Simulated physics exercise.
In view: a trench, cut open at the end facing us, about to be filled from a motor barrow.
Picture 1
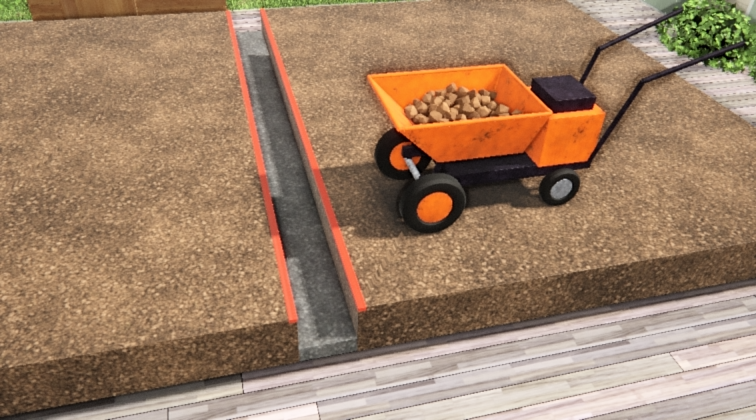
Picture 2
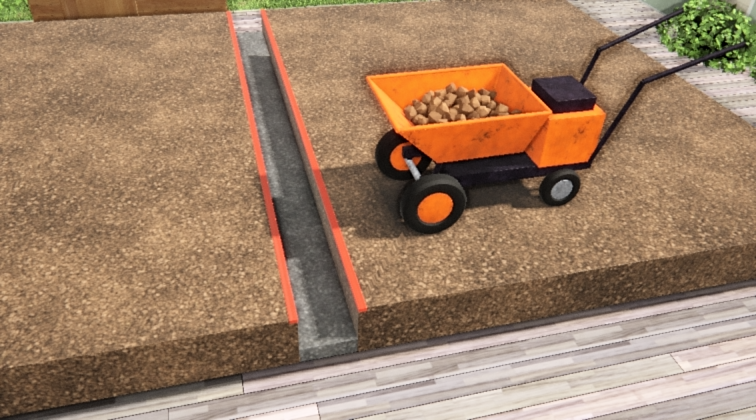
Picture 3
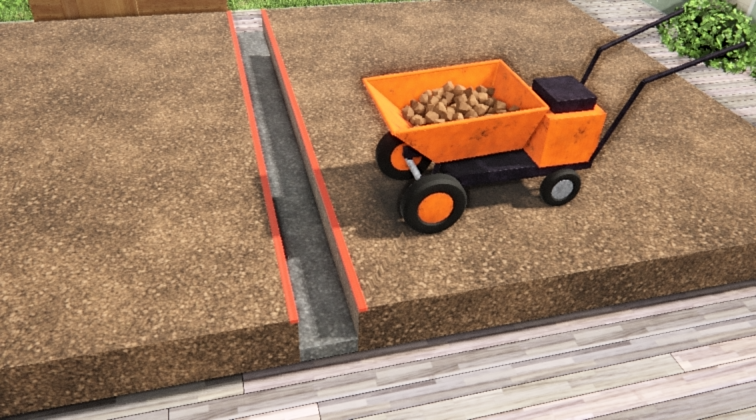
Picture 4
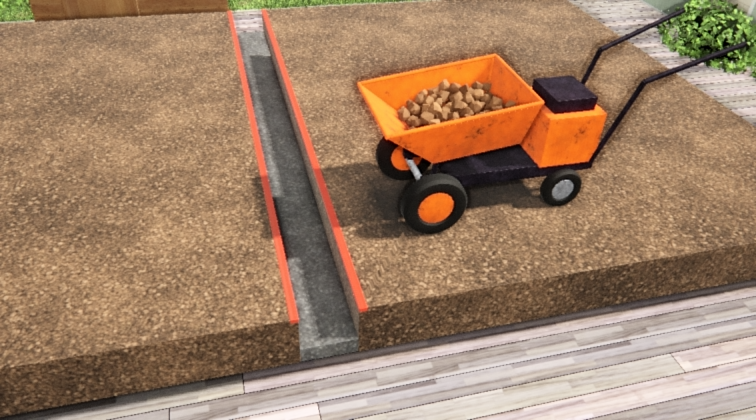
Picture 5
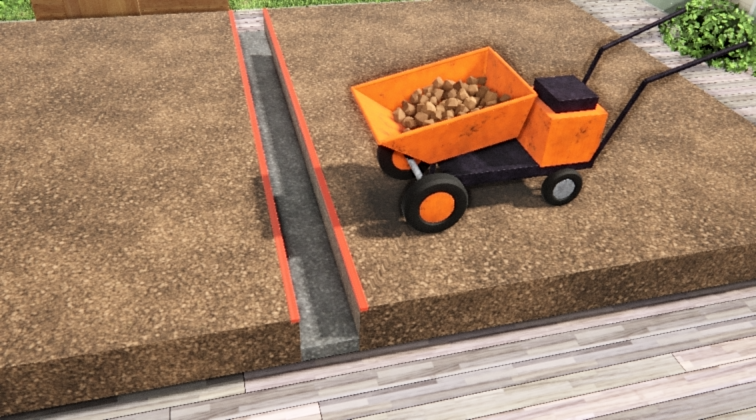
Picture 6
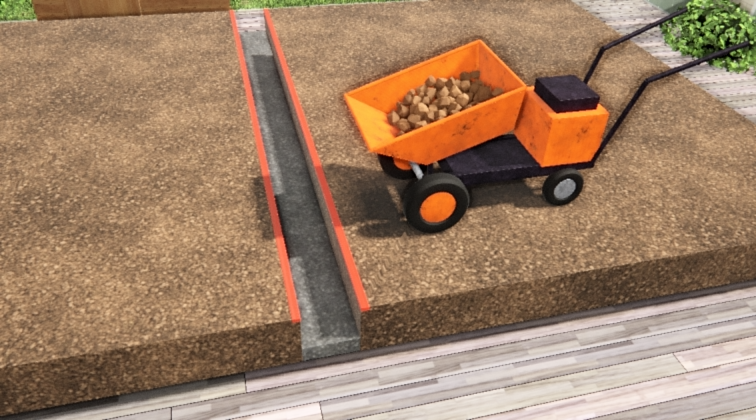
The orange skip of a motor barrow, loaded with brown clods, sits level at first, then gradually tips forward to the left, its rear rising, while the wheels stay still beside a narrow, red-edged trench cut through brown soil.
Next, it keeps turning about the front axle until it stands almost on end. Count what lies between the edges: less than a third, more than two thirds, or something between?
In the trench: Over two thirds.
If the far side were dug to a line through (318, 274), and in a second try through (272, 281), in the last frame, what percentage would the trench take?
Near 50 % and 100 %.
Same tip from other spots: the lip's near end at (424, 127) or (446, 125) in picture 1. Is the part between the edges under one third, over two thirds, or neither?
At the first place above two thirds, at the second one to two thirds.
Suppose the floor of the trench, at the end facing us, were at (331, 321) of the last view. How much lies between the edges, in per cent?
About 80 per cent.
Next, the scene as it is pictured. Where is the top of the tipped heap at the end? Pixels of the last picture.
Roughly at (287, 217).
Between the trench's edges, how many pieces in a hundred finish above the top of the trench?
About 0 per cent.
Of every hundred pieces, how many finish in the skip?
Roughly 0 in a hundred.
Just after the last frame, skip tipped steeply; every one in the skip.
A moment on, skip tipped right over; roughly two thirds in the skip; roughly a third in or heaped over the trench; just a few beyond it; just a few falling.
Further on, skip tipped right over; almost all in or heaped over the trench; just a few beyond it.
When it is over, skip tipped right over; almost all in or heaped over the trench; just a few beyond it.
